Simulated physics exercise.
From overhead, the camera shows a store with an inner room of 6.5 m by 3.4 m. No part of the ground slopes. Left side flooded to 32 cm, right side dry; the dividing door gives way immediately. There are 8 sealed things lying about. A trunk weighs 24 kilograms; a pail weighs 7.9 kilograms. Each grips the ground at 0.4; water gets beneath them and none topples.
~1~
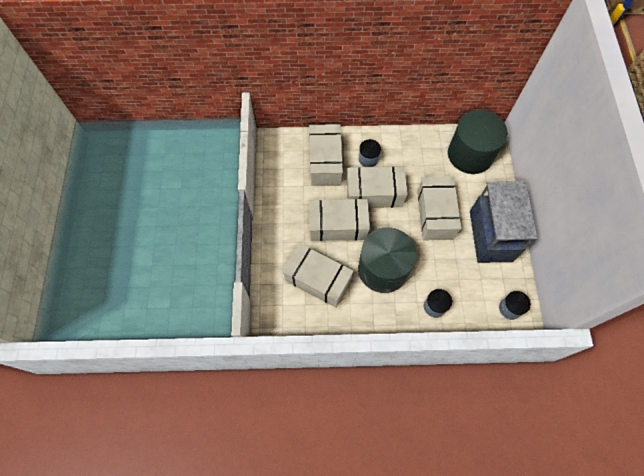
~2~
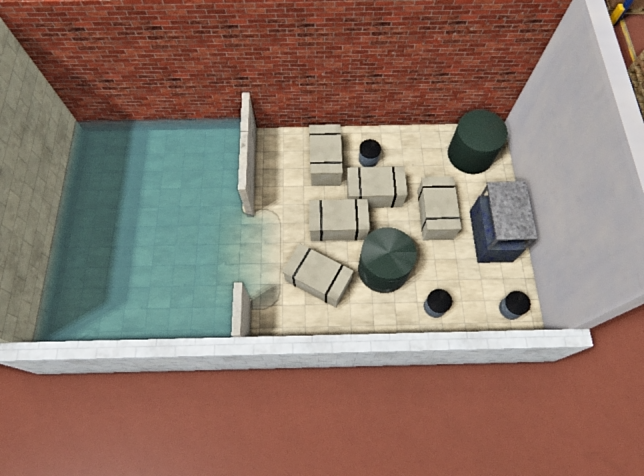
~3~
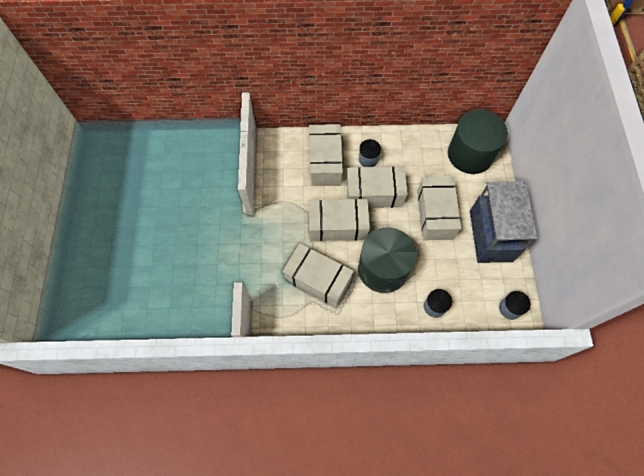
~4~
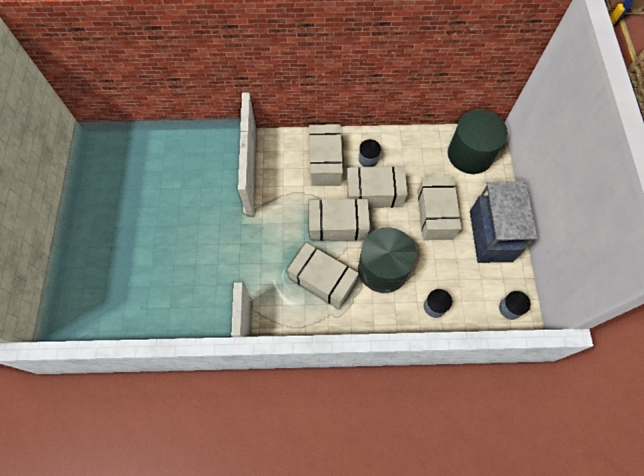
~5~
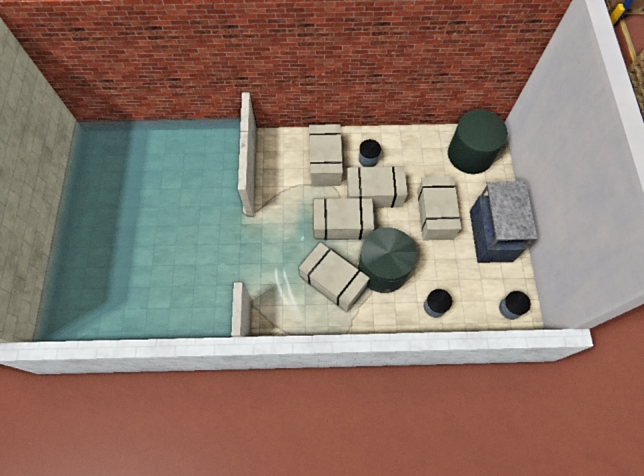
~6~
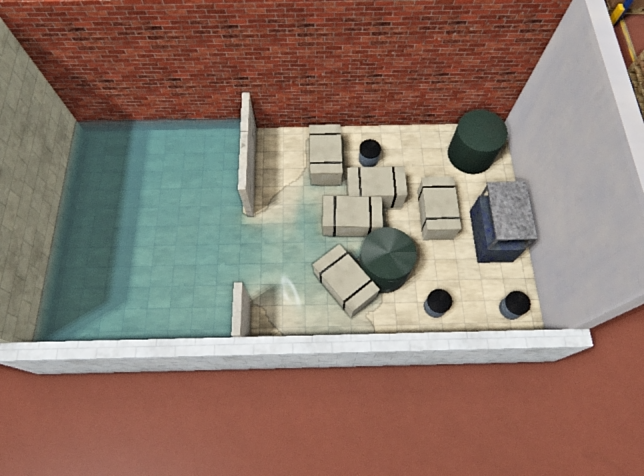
We see a walled space from above as a section of the dividing wall disappears and water spreads from the left side onto the dry right floor, then two pale, dark-banded boxes near the gap shift slightly rightward.
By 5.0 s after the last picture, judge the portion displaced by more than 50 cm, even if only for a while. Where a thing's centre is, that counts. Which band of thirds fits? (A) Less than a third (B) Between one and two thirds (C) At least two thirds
C, at least two thirds.
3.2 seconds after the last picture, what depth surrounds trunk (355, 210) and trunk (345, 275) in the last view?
Close to 14 and 8 centimetres.
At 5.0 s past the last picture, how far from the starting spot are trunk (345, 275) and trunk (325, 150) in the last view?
That comes to 140 cm for the first and 80 cm for the second.
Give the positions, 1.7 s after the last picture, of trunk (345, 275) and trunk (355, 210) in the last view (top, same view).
Near (411, 297) and (414, 184).
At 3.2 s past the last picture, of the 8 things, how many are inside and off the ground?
Count at that moment: 7.
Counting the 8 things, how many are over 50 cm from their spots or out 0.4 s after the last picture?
At that moment it comes to 2.
Then, 0.4 s after the last picture 2 of 8 are over 50 cm from their spots; 0 afloat.
Then, 1.7 s after the last picture 3 of 8 are over 50 cm from their spots; 1 afloat.
Then, 3.2 s after the last picture 4 of 8 are over 50 cm from their spots; 7 afloat.
Then, 5.0 s after the last picture 6 of 8 are over 50 cm from their spots, and 7 have been at some point; 7 afloat.
